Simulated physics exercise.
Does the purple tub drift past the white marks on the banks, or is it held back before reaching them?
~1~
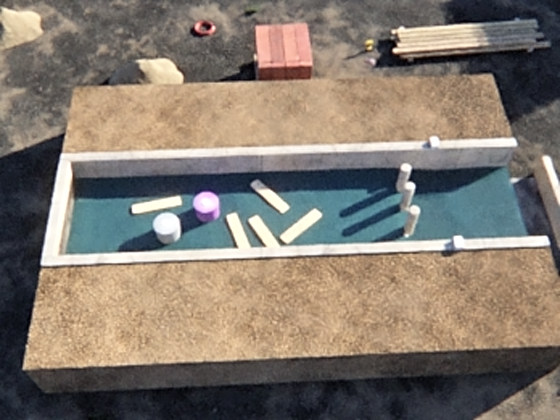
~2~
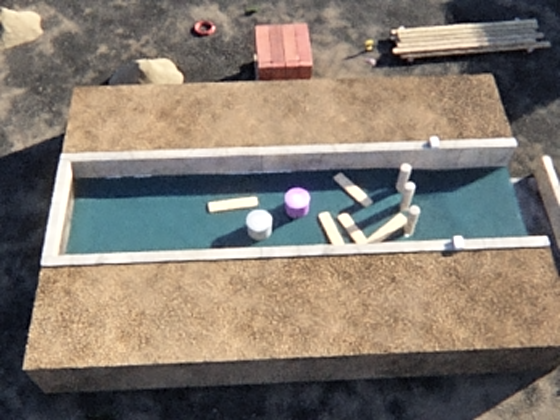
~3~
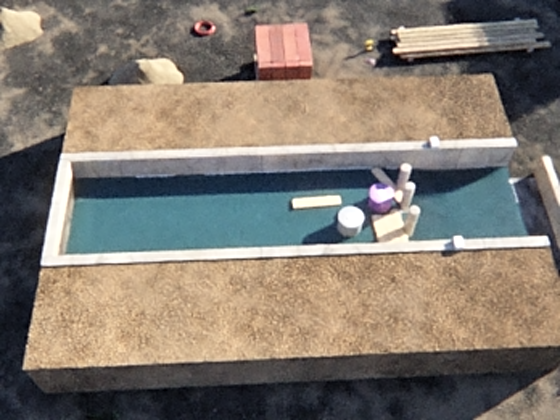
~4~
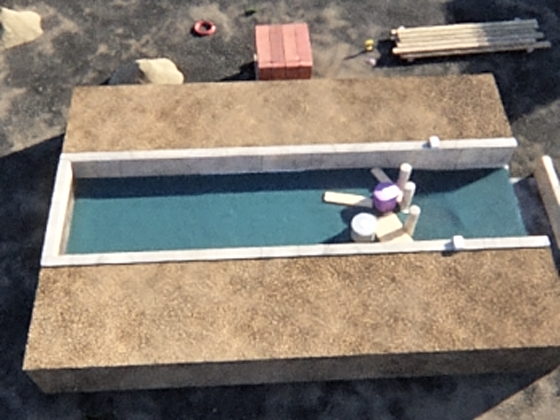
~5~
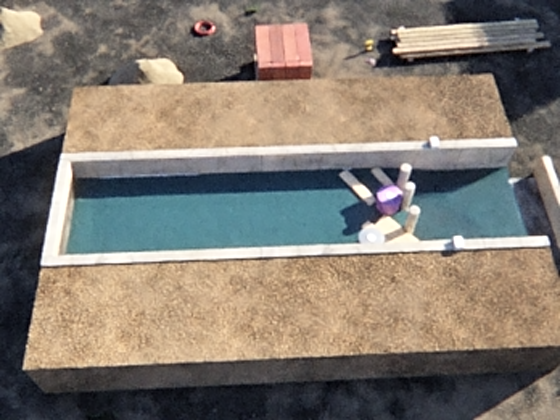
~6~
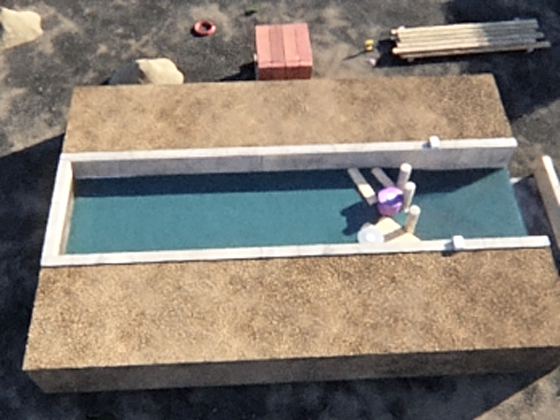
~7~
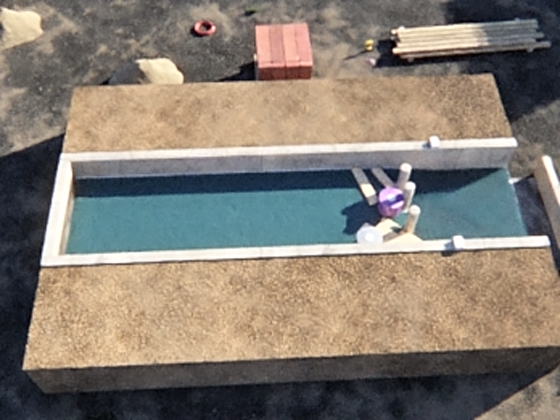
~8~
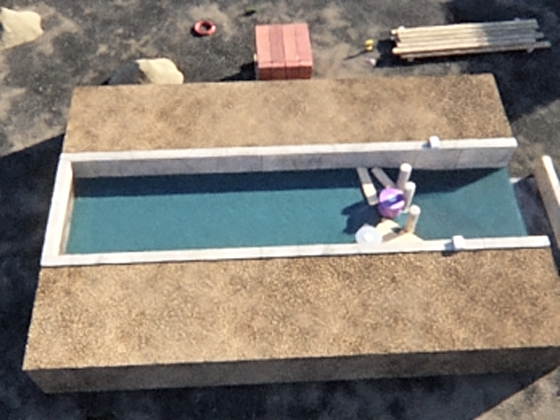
The purple tub is held back before the white marks, ending up afloat among the boards bunched at the upright posts.
